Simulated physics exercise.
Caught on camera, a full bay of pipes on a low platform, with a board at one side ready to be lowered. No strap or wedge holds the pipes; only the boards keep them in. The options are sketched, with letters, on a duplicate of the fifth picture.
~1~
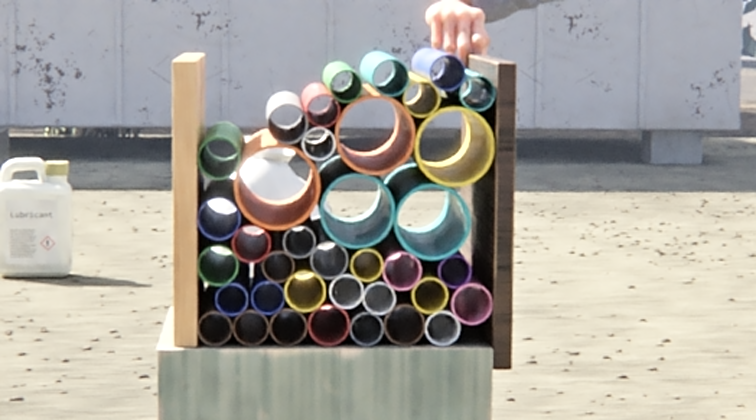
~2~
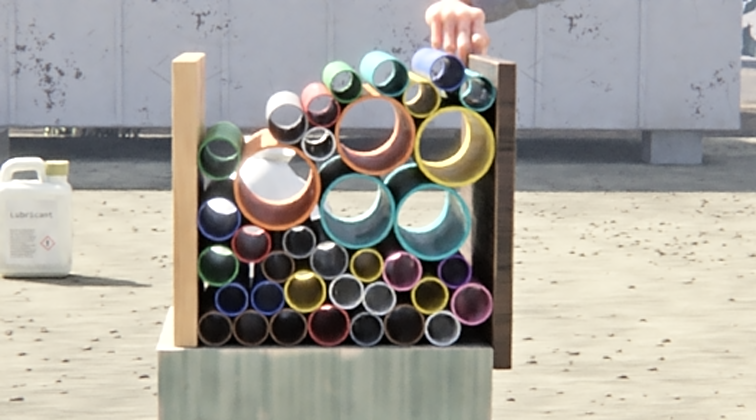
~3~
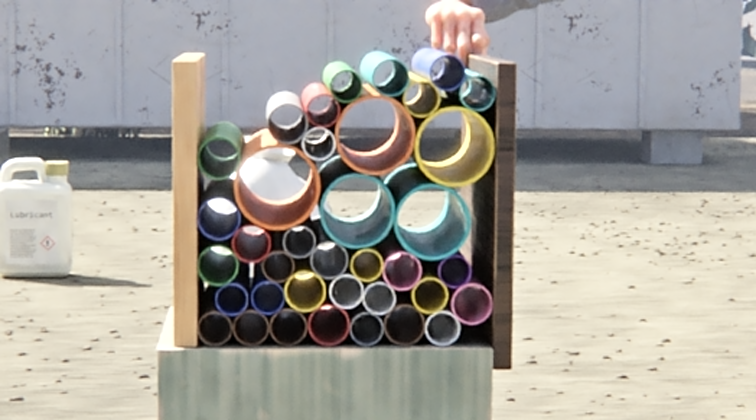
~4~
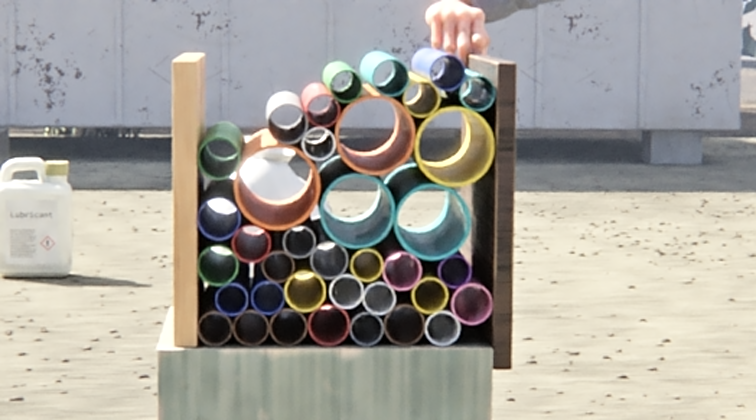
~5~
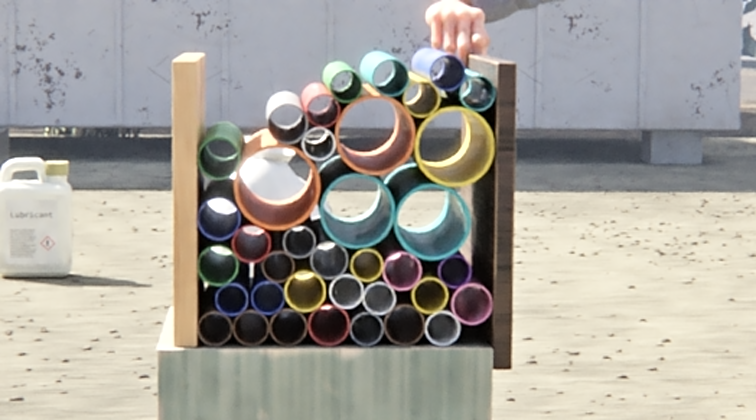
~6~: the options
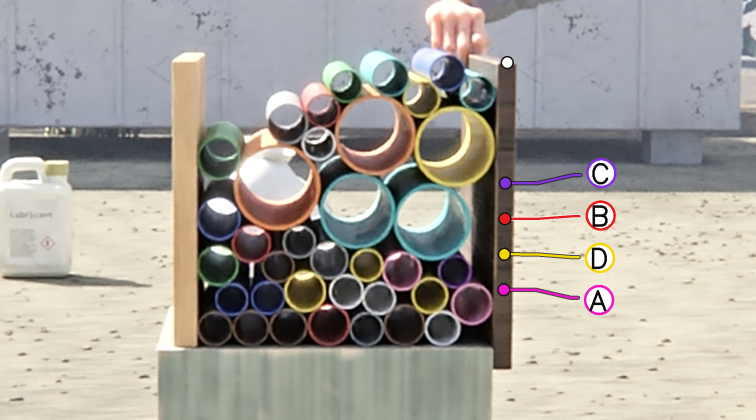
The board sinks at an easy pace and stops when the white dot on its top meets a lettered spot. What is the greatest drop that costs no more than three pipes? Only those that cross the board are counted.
Slide it to C.
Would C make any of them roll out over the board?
Yes.
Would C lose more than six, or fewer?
At C, fewer than six.
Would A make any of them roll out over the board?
Yes.
On the marked copy, A at (504, 290); B at (505, 219); C at (505, 183); D at (504, 254); the white dot at (507, 62).
Taking C. A third of the way, top of the board (495, 119).
Two thirds of the way, top of the board (494, 182).
When it is over, top of the board (494, 183), two out over the board.
As for the rest, A more than three out over the board; B more than three out over the board; D more than three out over the board.
